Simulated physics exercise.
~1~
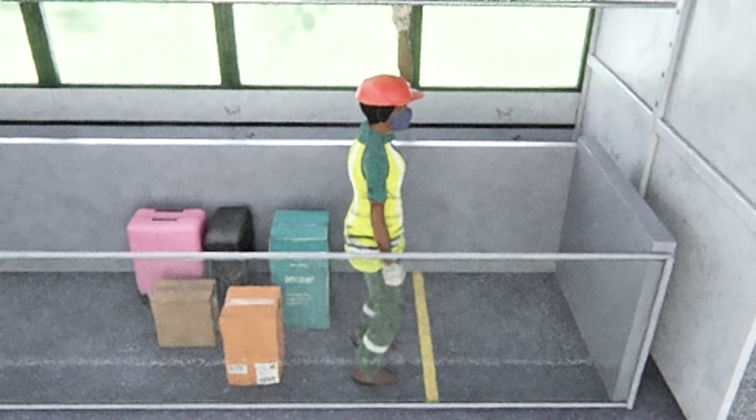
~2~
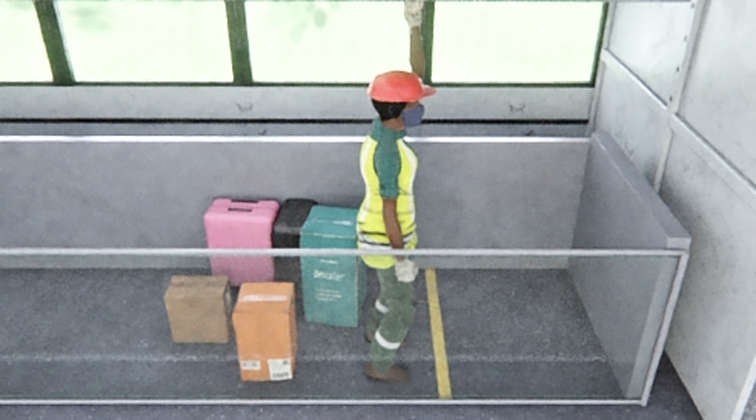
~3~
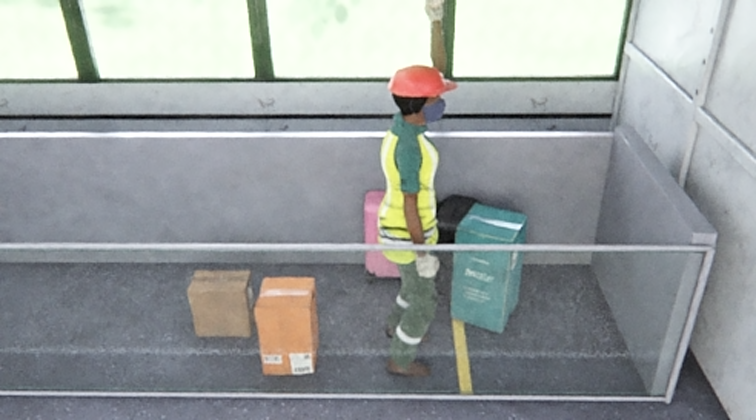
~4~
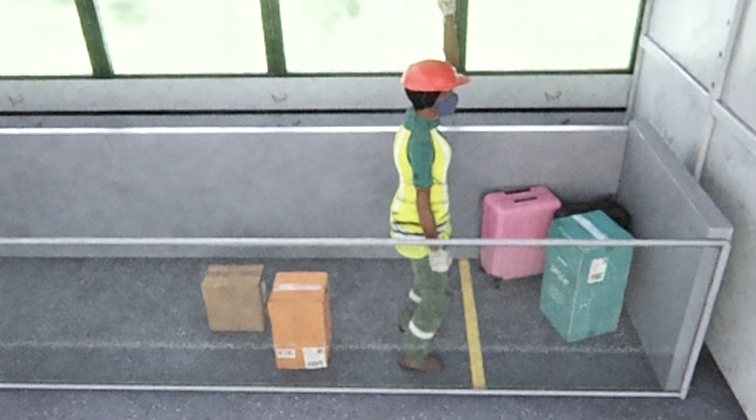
The pink suitcase, a small black case and a tall teal bag slid right past a masked worker in a red cap holding the rail, ending upright beyond the yellow line, while the brown carton and orange box stayed put on the near side.
